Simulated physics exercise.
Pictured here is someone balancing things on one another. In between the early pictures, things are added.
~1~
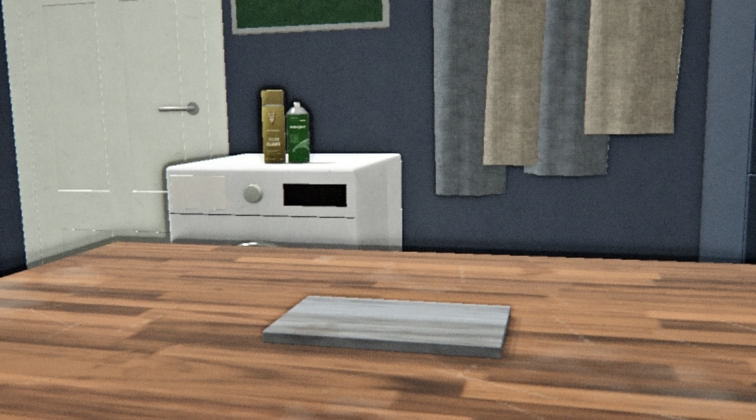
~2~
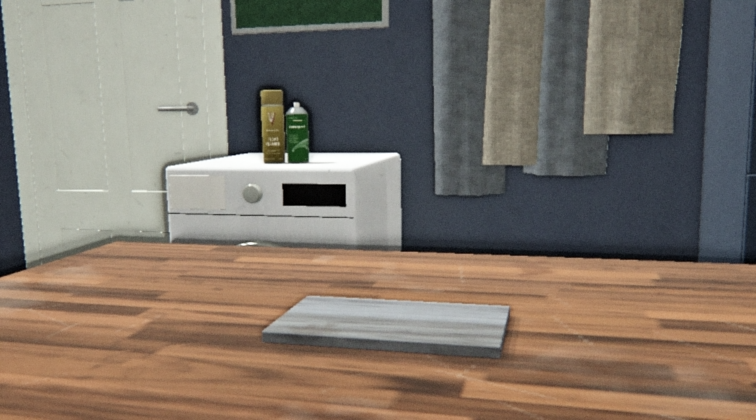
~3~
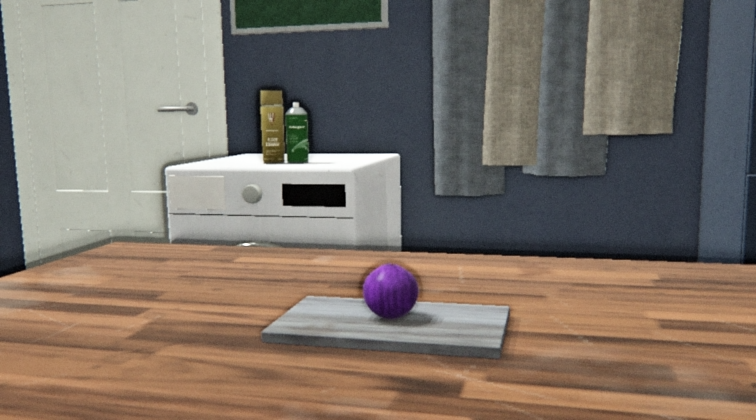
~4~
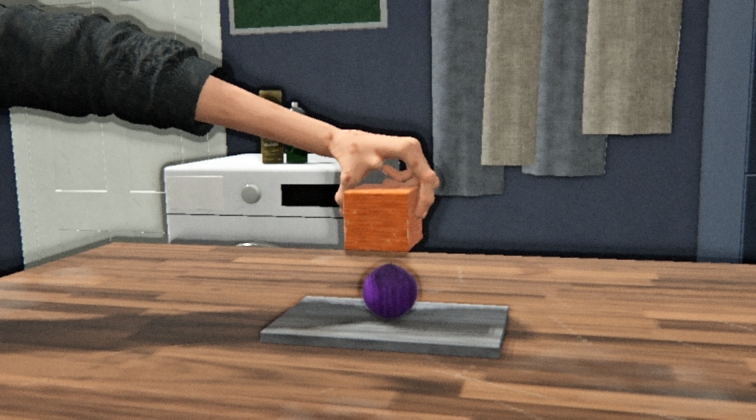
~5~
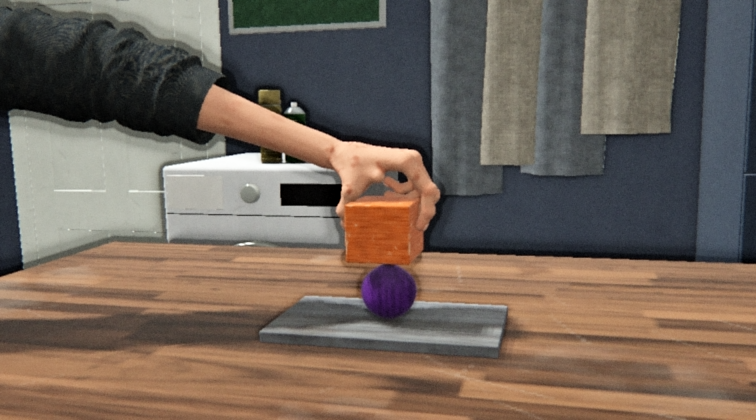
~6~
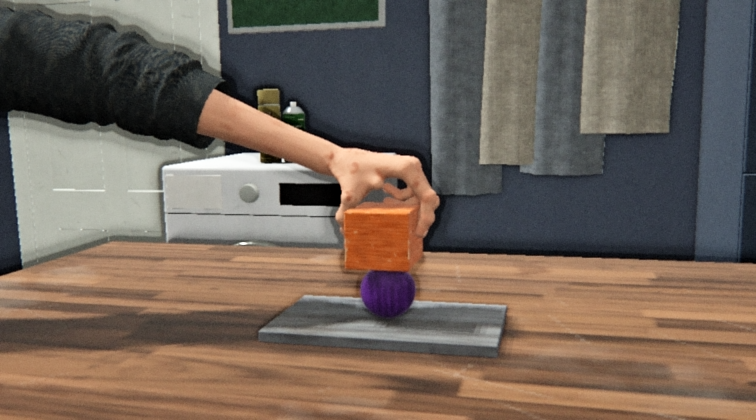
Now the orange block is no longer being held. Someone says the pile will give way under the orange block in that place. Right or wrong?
Right, it gives way.
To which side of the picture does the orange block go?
Leftward.
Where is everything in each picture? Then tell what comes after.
The last thing is not in view yet; grey board (393, 324), in the first frame.
The last thing is not in view yet; grey board (392, 324), in the second frame.
The last thing is not in view yet; grey board (392, 324), in the third frame.
Still above its spot; orange block (384, 216); grey board (391, 324), in the fourth frame.
Still above its spot; orange block (386, 229); grey board (390, 323), in the fifth frame.
In place under the hand; orange block (385, 235); grey board (389, 323), in the sixth frame.
Then, 0.50 s on from there, orange block turned 48° from how it was put near (345, 250).
Then, 0.60 s on from there, orange block now fallen.
In the end, fallen, orange block; the other 2 unmoved. At the end, from the last picture's camera, orange block near (297, 283). The pile comes apart.
